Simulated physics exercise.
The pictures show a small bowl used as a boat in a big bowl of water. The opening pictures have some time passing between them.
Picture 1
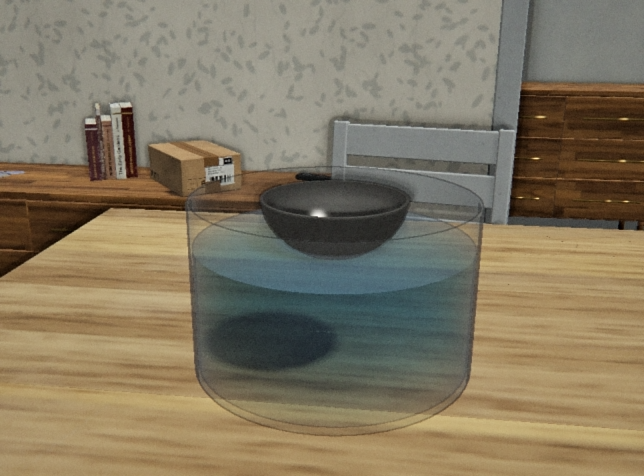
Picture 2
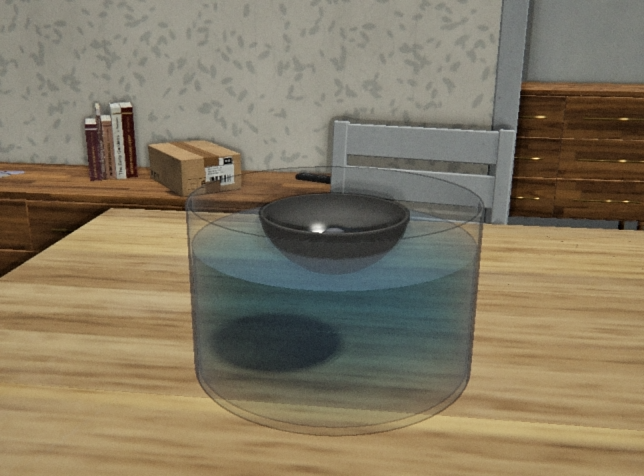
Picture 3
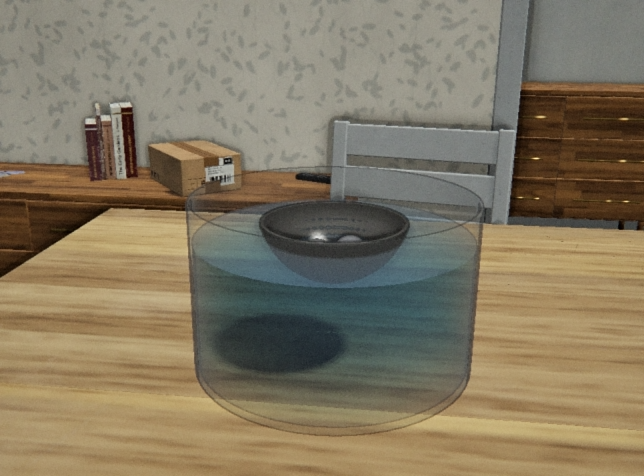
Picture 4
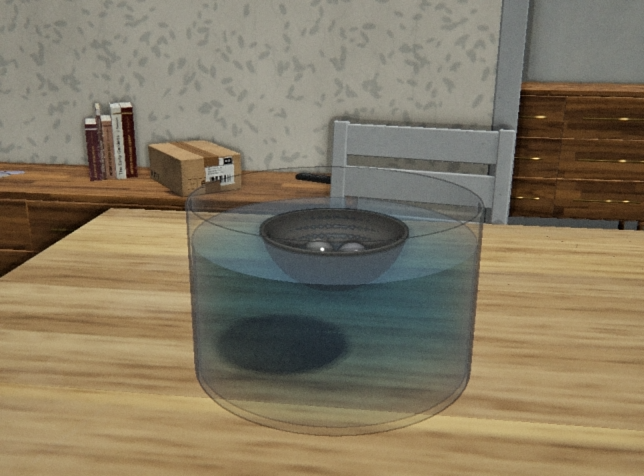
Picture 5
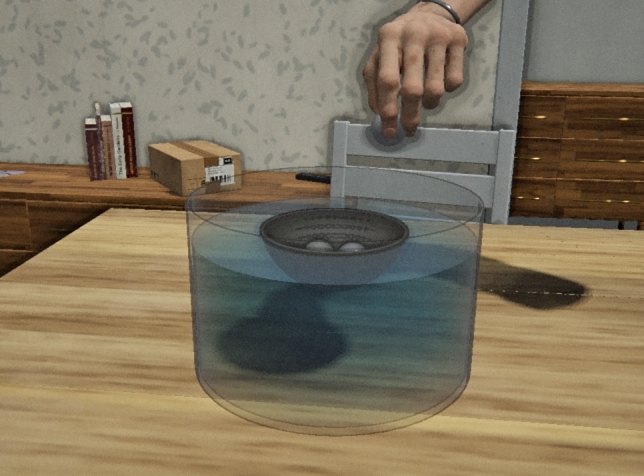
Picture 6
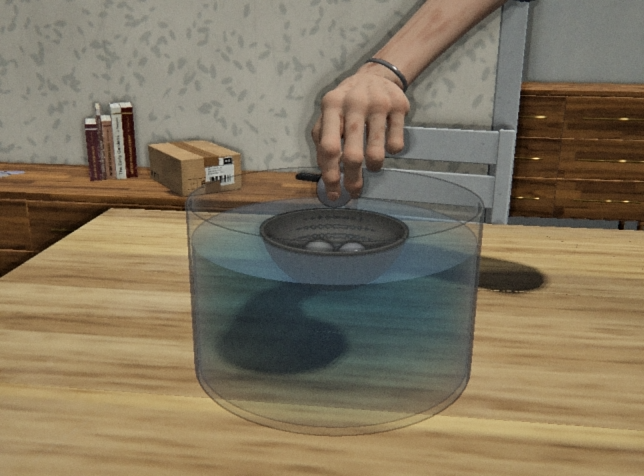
At the start, an empty dark bowl floats high in a clear container of water on a wooden table. Balls appear inside it and it sits lower in the water, its rim nearing the surface. A hand then reaches in from the upper right, lowering another ball toward the bowl.
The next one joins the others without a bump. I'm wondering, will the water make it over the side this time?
It will not stay up this time.
Shortly, the steel ball is in and the small bowl dips.
Then, water pours in over its edge.
At the finish, the small bowl lies on the bottom with its load.
